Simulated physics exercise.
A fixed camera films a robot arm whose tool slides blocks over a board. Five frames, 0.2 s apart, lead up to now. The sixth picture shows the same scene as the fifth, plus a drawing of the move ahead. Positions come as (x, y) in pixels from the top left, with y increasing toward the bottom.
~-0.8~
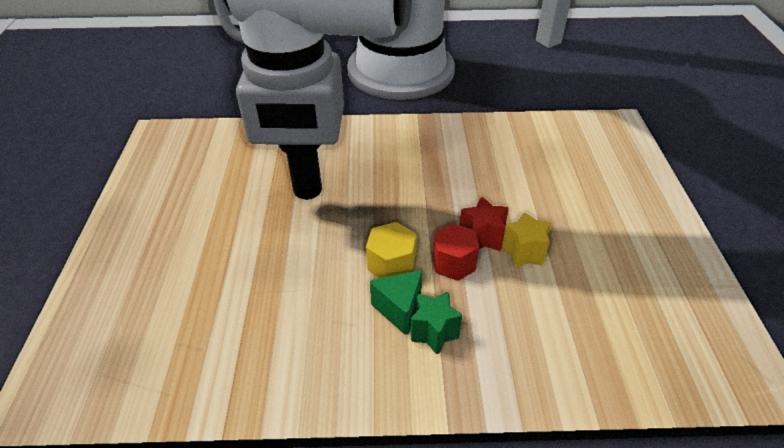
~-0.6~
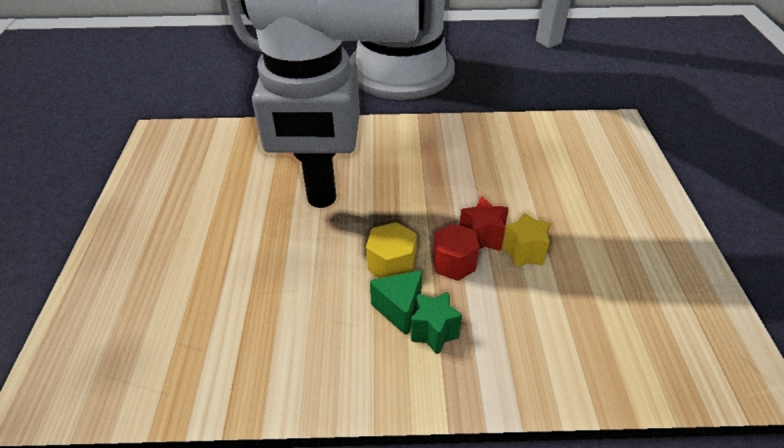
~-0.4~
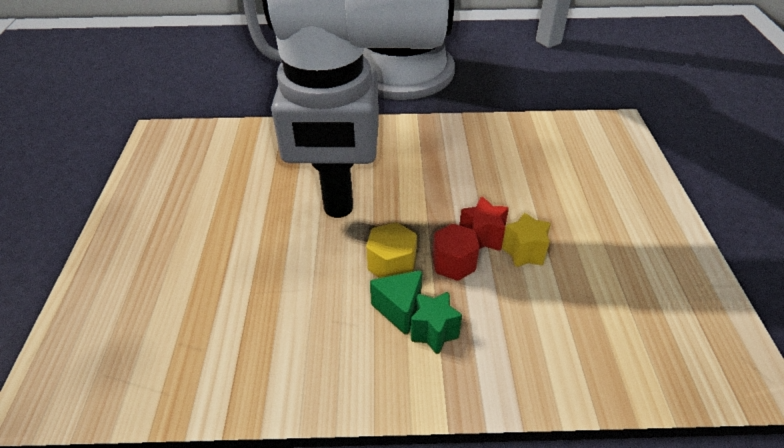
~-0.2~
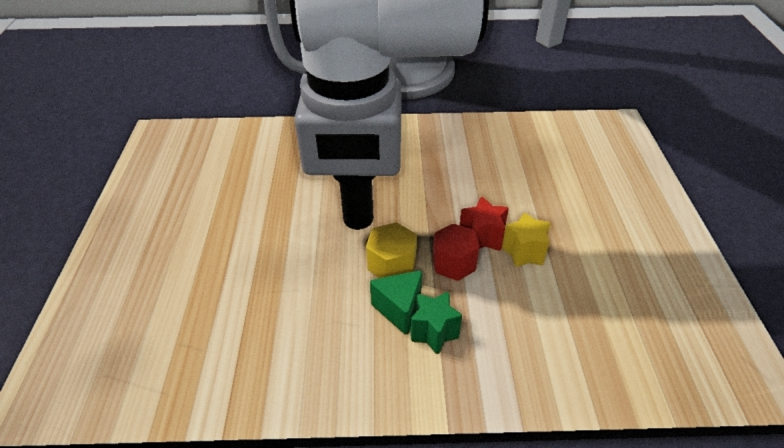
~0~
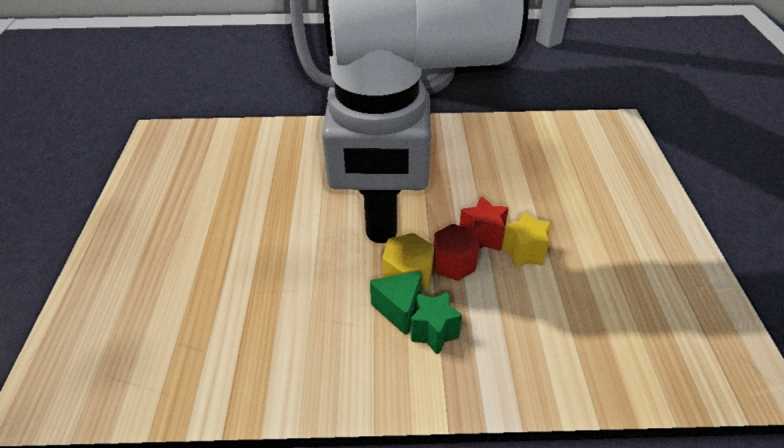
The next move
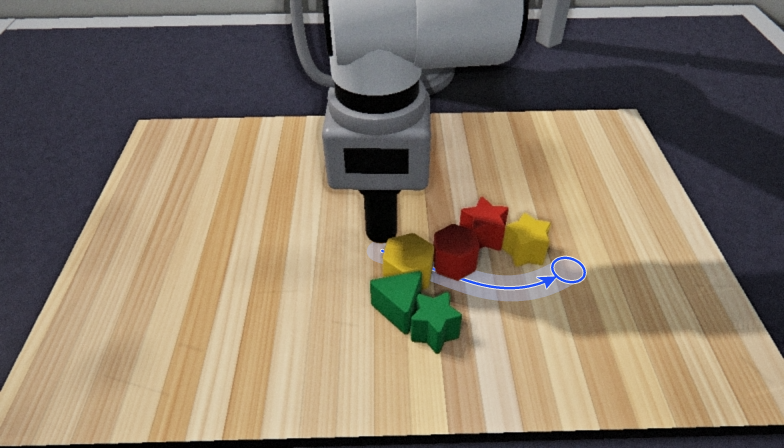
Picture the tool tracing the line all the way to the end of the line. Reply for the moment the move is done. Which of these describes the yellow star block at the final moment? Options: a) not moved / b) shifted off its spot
Choice b: Shifted off its spot.
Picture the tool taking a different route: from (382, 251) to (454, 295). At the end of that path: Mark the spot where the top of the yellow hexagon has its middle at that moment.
At (480, 303).
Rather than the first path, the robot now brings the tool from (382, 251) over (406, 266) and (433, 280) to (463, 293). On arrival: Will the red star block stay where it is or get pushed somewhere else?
The red star block is left alone.
The line goes from (382, 251) by way of (443, 272) and (509, 288) to (568, 270).
The first path, step by step. One third of the way, tool at (445, 256); green triangle at (402, 300), turned 55° clockwise; yellow hexagon at (445, 281), turned 30° clockwise; green star block at (443, 324), turned 20° anticlockwise; red hexagon at (485, 246), turned 45° anticlockwise.
Two thirds of the way, tool at (514, 271); green triangle at (402, 300), turned 55° clockwise; yellow hexagon at (450, 285), turned 45° clockwise; green star block at (442, 327), turned 20° anticlockwise; red hexagon at (541, 245), turned 105° anticlockwise; yellow star block at (548, 219), turned 40° anticlockwise.
At the end, tool at (574, 253); green triangle at (402, 300), turned 55° clockwise; yellow hexagon at (450, 285), turned 45° clockwise; green star block at (442, 327), turned 20° anticlockwise; red hexagon at (586, 221), turned 145° anticlockwise; yellow star block at (558, 198), turned 105° anticlockwise.
